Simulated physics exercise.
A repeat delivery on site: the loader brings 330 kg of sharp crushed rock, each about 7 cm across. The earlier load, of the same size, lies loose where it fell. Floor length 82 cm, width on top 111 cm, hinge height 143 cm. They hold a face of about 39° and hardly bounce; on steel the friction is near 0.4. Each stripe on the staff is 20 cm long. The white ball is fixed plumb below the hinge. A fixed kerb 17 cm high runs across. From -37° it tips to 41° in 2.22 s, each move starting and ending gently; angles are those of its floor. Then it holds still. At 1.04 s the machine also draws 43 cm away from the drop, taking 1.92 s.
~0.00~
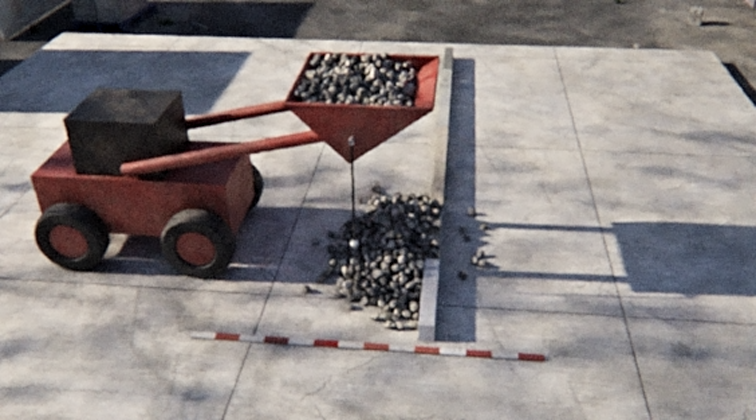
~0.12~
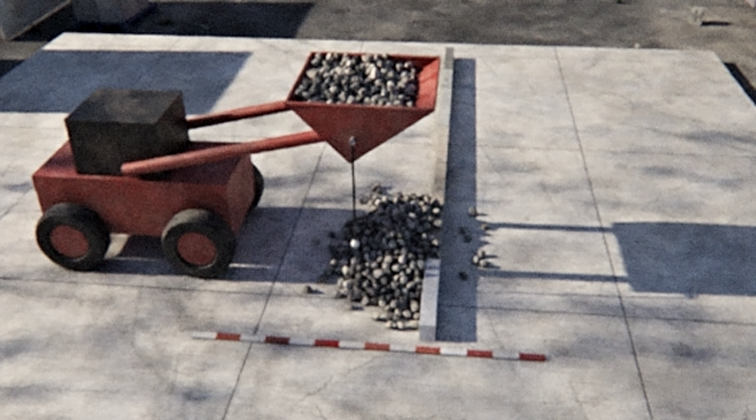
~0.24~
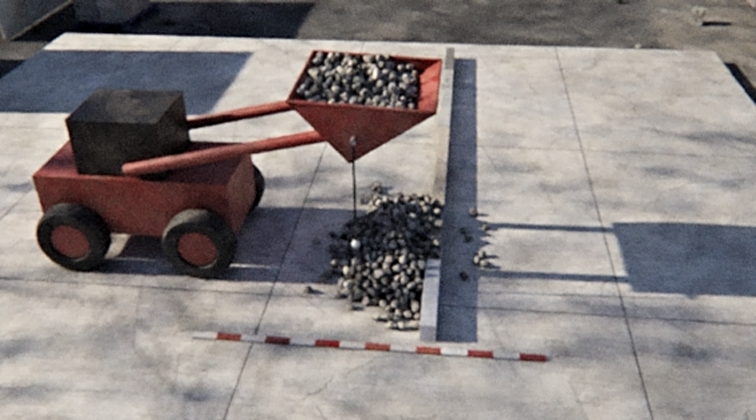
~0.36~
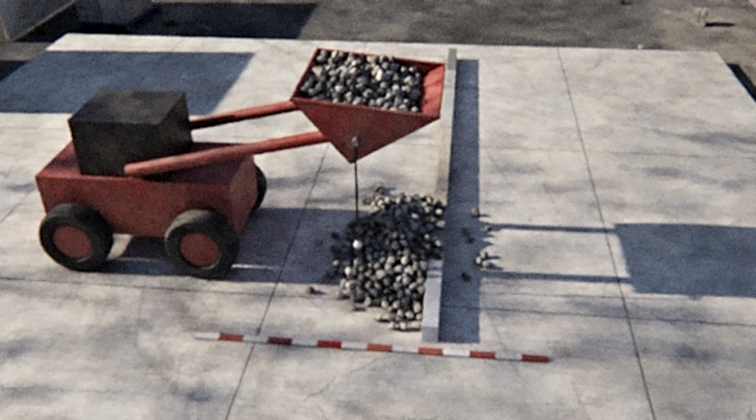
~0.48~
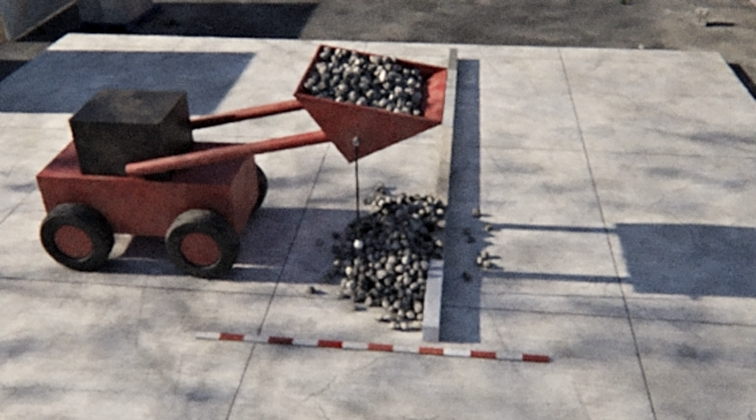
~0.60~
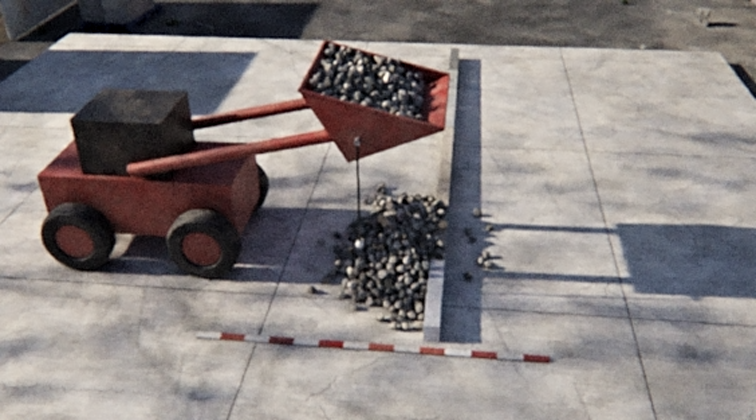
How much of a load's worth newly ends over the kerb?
Close to 40 parts in a hundred.
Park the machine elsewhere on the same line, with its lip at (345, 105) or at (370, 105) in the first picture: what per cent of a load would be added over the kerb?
About 0 and 0 per cent.
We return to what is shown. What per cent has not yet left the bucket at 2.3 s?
About 15 per cent.
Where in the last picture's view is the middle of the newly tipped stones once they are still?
Near (429, 237).
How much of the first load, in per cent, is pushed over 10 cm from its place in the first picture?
Roughly 0 per cent of them.
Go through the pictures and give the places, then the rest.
In the first frame, the bucket is at -37°, its lip at (433, 109); the top of the load is at (365, 64). The earlier load is highest near (398, 223), 31 cm above ground level, 99 % on this side of the kerb, 1 % over the kerb.
The second frame shows lip at (434, 110), floor tilted -36°, highest stones at (366, 64); the stones move at 0.0 m/s on average.
In the third frame, the bucket is at -34°, its lip at (436, 113); the top of the load is at (345, 65); the stones move at 0.1 m/s on average.
In the fourth frame, the bucket is at -32°, its lip at (440, 118); the top of the load is at (334, 59); the stones move at 0.1 m/s on average.
The fifth frame shows lip at (442, 123), floor tilted -28°, highest stones at (330, 58); the stones move at 0.1 m/s on average.
In the sixth frame, the bucket is at -23°, its lip at (444, 130); the top of the load is at (335, 55); the stones move at 0.2 m/s on average.
After 1.7 s the floor is at 29°; in per cent of one load, 93 in the bucket, 105 on this side of the kerb, 2 over the kerb; the foremost stones are at (479, 245).
After 2.3 s the floor is at 41°; in per cent of one load, 14 in the bucket, 165 on this side of the kerb, 21 over the kerb; the foremost stones are at (509, 247).
After 3.4 s the floor is at 41°; in per cent of one load, 0 in the bucket, 160 on this side of the kerb, 40 over the kerb; the foremost stones are at (542, 251).
After 6.0 s the floor is at 41°; in per cent of one load, 0 in the bucket, 159 on this side of the kerb, 41 over the kerb; the foremost stones are at (542, 251). Net gain over the kerb, 40.
